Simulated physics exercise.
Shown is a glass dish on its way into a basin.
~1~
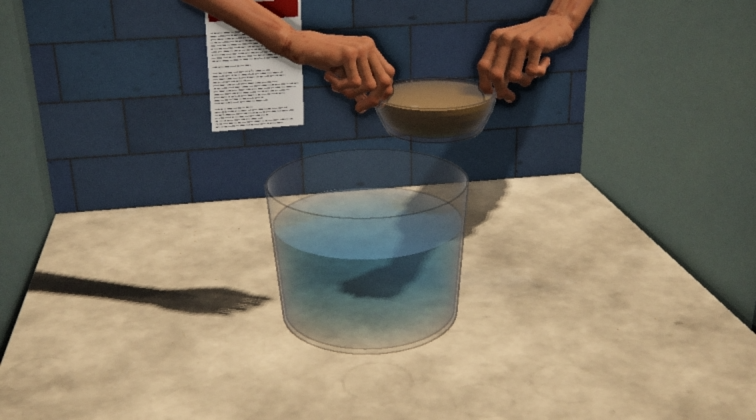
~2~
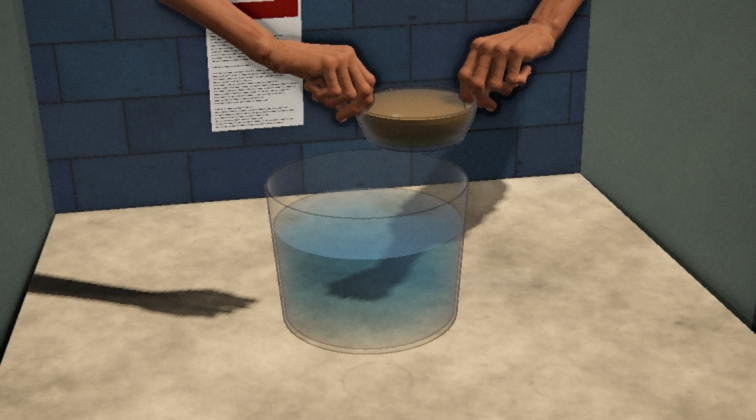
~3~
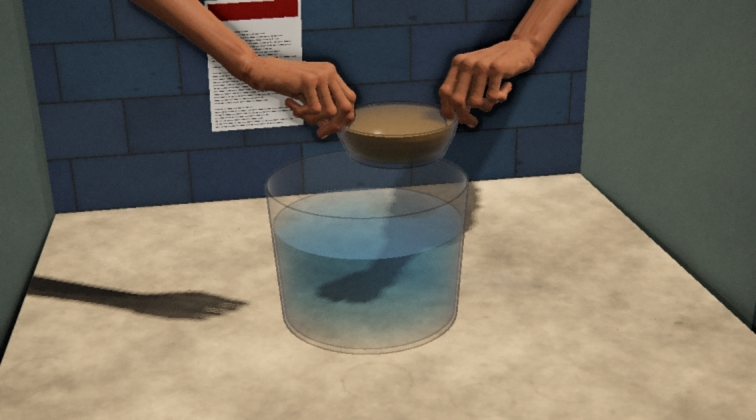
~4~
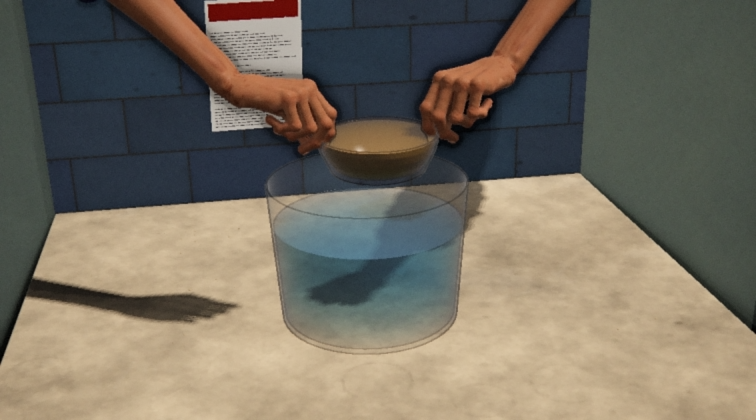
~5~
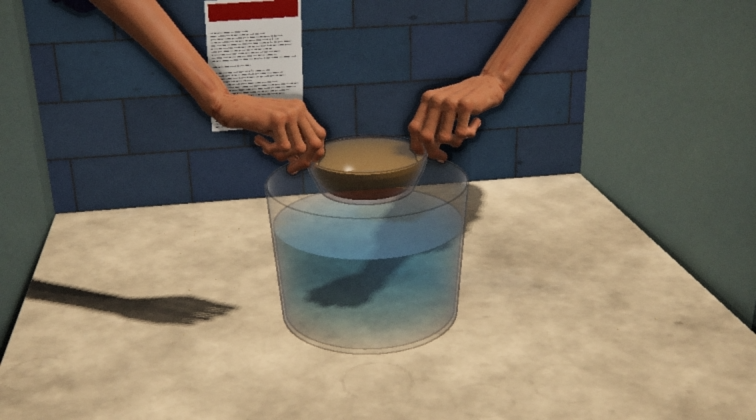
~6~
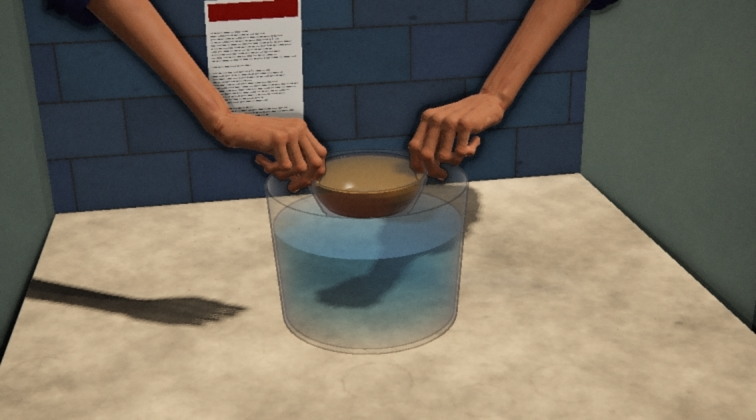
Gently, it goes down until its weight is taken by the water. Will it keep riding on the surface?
No, it goes down.
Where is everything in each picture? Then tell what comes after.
The first frame shows dish (434, 108) nearly full; above the basin.
The second frame shows dish nearly full, surface at (415, 104); coming down.
The third frame shows dish (396, 133) nearly full; lower.
The fourth frame shows dish nearly full, surface at (377, 137); lower still.
The fifth frame shows dish (367, 168) nearly full; close to the surface.
The sixth frame shows dish nearly full, surface at (367, 174); just over the surface.
Shortly, the dish dips into the water.
Then, water pours in over its rim.
At the finish, the dish lies on the bottom.
